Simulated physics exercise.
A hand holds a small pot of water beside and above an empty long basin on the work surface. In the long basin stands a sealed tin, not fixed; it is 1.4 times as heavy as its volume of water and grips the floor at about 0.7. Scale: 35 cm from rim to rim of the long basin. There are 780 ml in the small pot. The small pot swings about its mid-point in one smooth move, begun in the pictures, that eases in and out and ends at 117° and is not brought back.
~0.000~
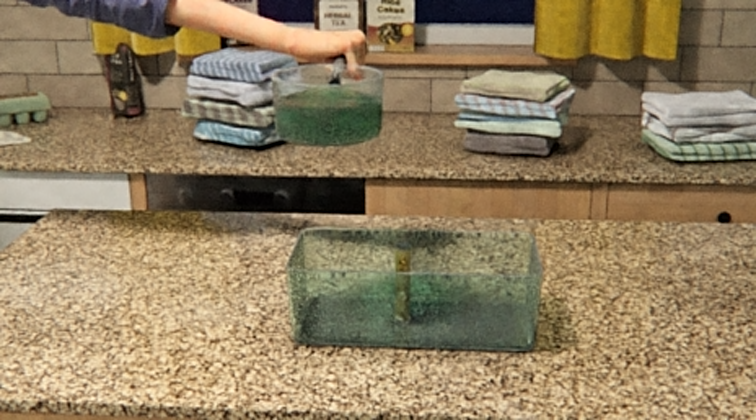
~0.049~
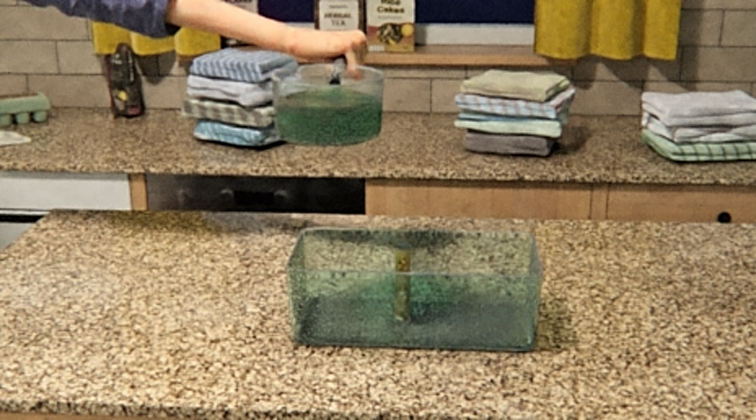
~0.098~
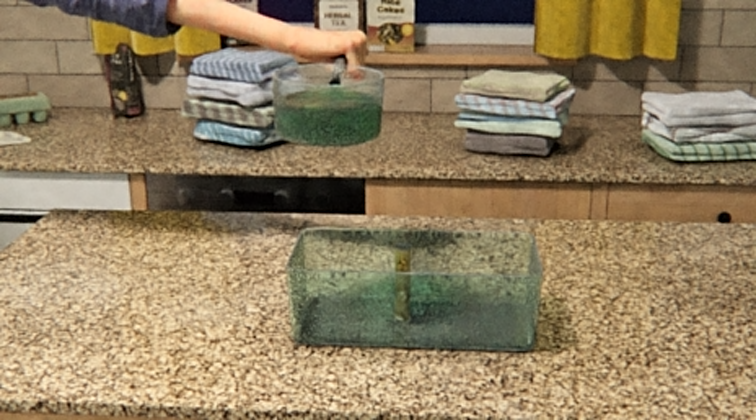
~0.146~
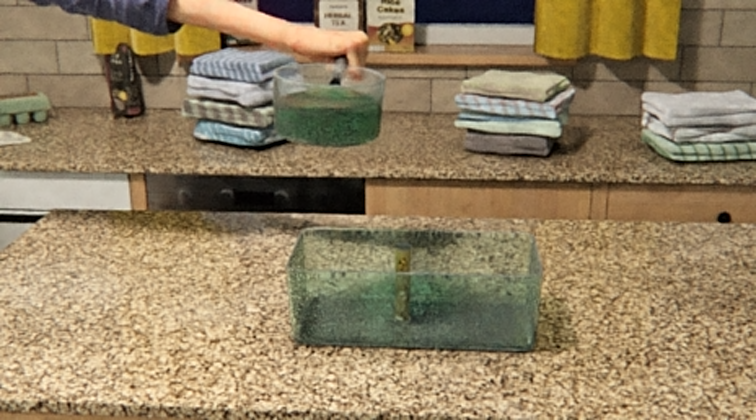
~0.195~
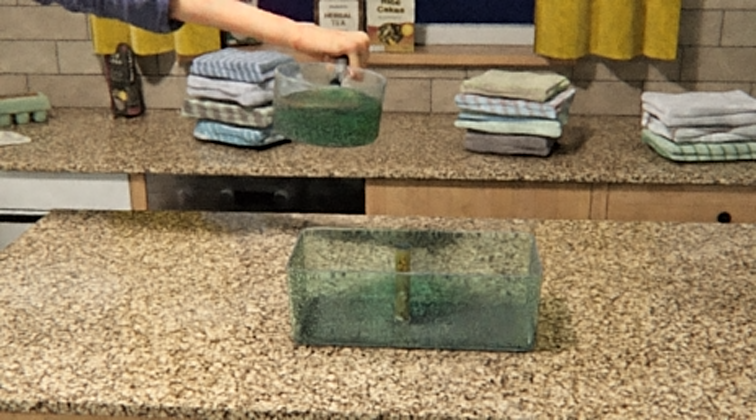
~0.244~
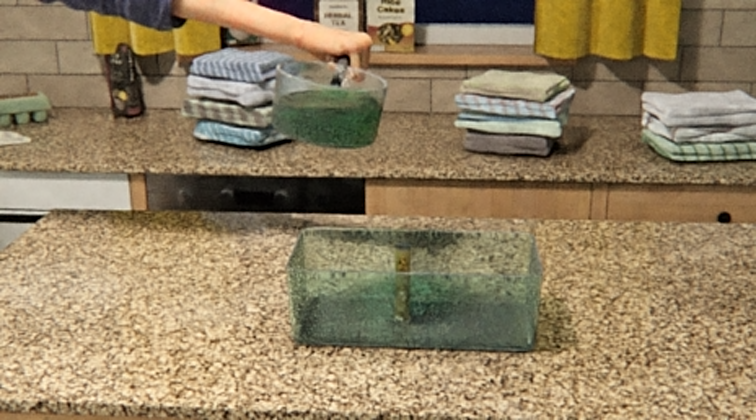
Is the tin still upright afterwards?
The tin topples.
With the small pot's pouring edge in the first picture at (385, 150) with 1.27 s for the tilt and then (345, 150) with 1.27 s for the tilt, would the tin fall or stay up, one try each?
First it remains upright; then it keeps standing.
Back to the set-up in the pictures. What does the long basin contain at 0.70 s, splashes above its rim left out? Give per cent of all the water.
Near 2 in a hundred.
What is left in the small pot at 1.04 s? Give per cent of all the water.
About 10 per cent.
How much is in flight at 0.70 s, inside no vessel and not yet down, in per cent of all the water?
Near 30 in a hundred.
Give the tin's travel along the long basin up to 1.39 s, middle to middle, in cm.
Some 4 cm.
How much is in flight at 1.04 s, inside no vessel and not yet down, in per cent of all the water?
About 20 per cent.
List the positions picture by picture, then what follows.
In the first picture, it leans 0°; its right rim is at (382, 77); the water meets the walls at (277, 99) and (381, 100); the long basin's rim runs from (295, 249) to (538, 255); the tin's top is at (403, 249).
In the second picture, it leans 0°; its right rim is at (383, 77); the water meets the walls at (277, 99) and (381, 100).
In the third picture, it leans 2°; its right rim is at (383, 78); the water meets the walls at (277, 99) and (381, 100).
In the fourth picture, it leans 4°; its right rim is at (384, 81); the water meets the walls at (278, 98) and (381, 101).
In the fifth picture, it leans 7°; its right rim is at (385, 83); the water meets the walls at (277, 98) and (381, 101).
In the sixth picture, it leans 10°; its right rim is at (387, 87); the water meets the walls at (277, 98) and (382, 102).
By 0.70 s the tilt is 68° and 69 per cent is still to pour; the tin stands where it began.
By 1.04 s the tilt is 108° and 10 per cent is still to pour; the tin stands where it began.
By 1.39 s the tilt is 117° and 0 per cent is still to pour; the tin leans 44°.
By 1.77 s the tilt is 117° and 0 per cent is still to pour; the tin lies on its side.
At rest the tin lies on its side.
